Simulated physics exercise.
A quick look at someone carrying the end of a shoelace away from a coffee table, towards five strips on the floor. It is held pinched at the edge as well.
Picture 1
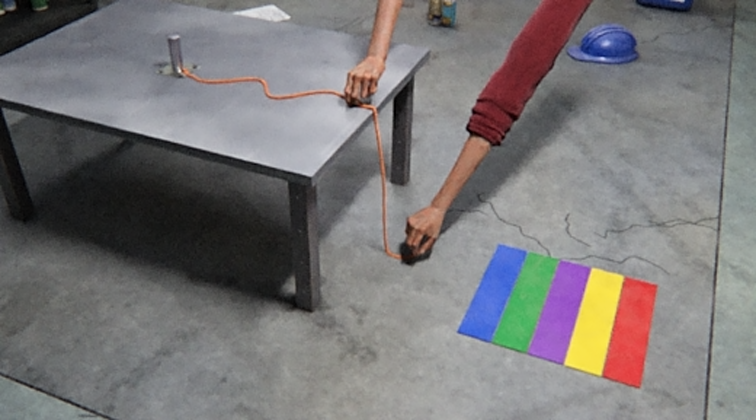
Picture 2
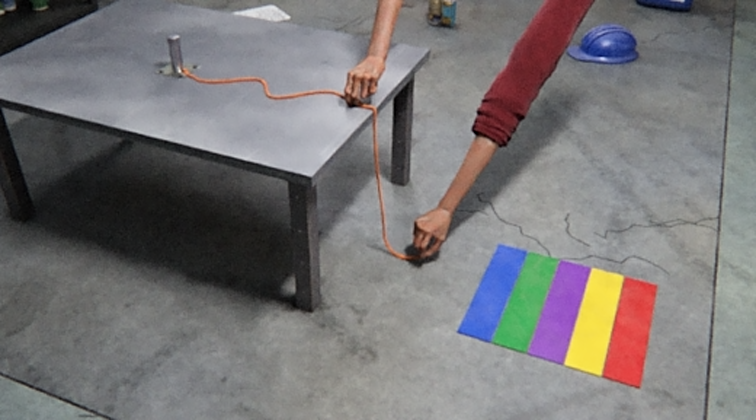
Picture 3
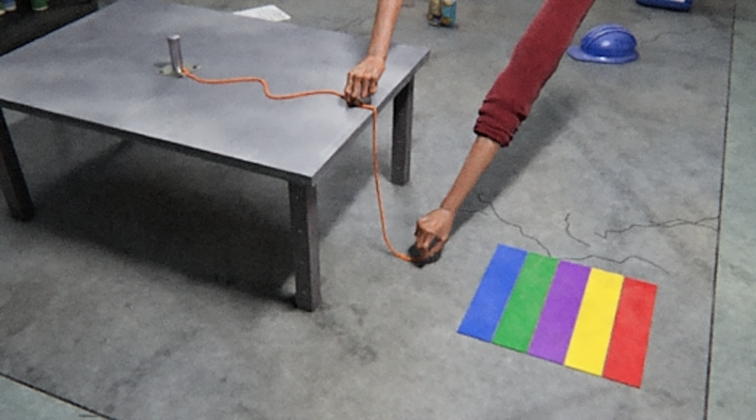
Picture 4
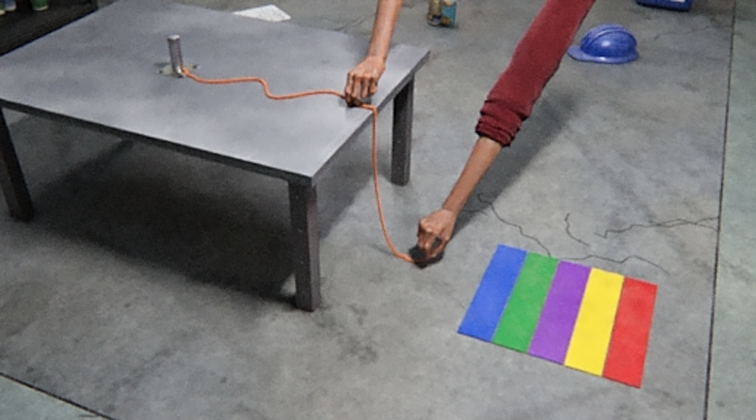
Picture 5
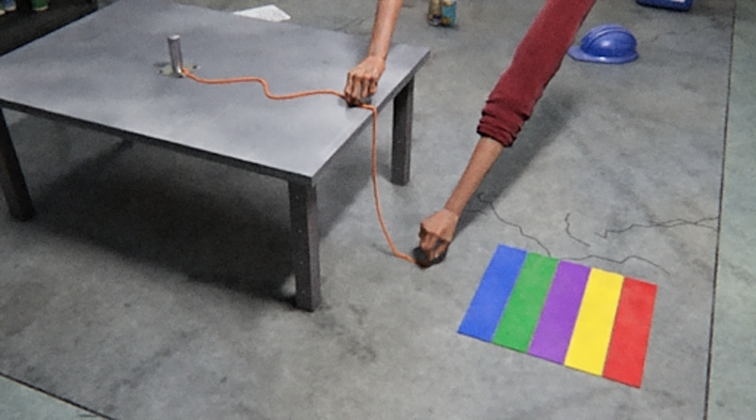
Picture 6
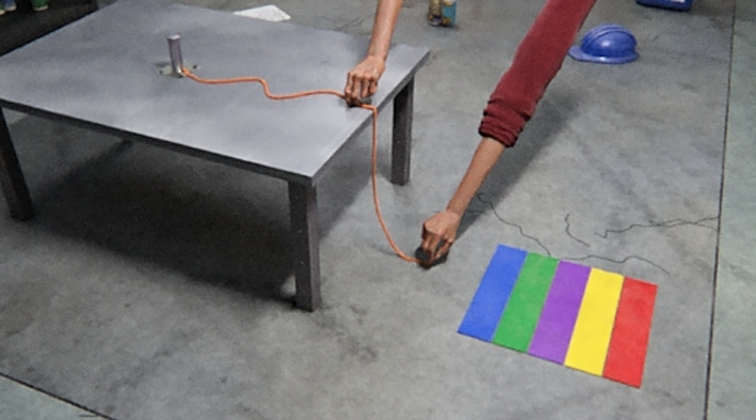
An arm in a dark red sleeve reaches down from the top right on a grey concrete floor, seen from above at an angle. Its hand grips the end of an orange shoelace running from a metal post across a grey table, pinched at the edge by another hand, near blue, green, purple, yellow and red strips. The lower hand shifts slightly right, while the camera stays still.
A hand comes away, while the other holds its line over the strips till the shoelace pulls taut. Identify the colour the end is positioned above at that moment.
It is positioned above purple.
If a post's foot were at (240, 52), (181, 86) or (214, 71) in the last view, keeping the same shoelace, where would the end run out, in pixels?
Near (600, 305); near (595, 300); near (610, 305).
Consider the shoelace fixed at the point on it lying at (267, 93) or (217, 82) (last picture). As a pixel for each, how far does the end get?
Estimates in sequence: (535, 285) then (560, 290).
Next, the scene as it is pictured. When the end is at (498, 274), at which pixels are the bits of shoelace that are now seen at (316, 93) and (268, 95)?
The two spots arrive at (342, 103) and (295, 93).
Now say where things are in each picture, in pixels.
In the first picture, end (419, 252); blue (481, 319); green (516, 329); purple (551, 340); yellow (588, 351); red (625, 362).
In the second picture, end (426, 254); shoelace through (205, 82) (266, 87) (316, 93) (374, 114) (378, 180) (385, 238).
In the third picture, end (429, 255).
In the fourth picture, end (431, 256); shoelace through (205, 82) (266, 87) (316, 93) (374, 114) (375, 179) (387, 239).
In the fifth picture, end (433, 256).
In the sixth picture, end (435, 257); shoelace through (205, 82) (266, 87) (316, 93) (374, 114) (374, 179) (389, 239).
Early on, end near (498, 274); over blue.
Midway, end near (540, 286); over green.
At the end of the slack, end near (566, 293); over purple. Over purple.
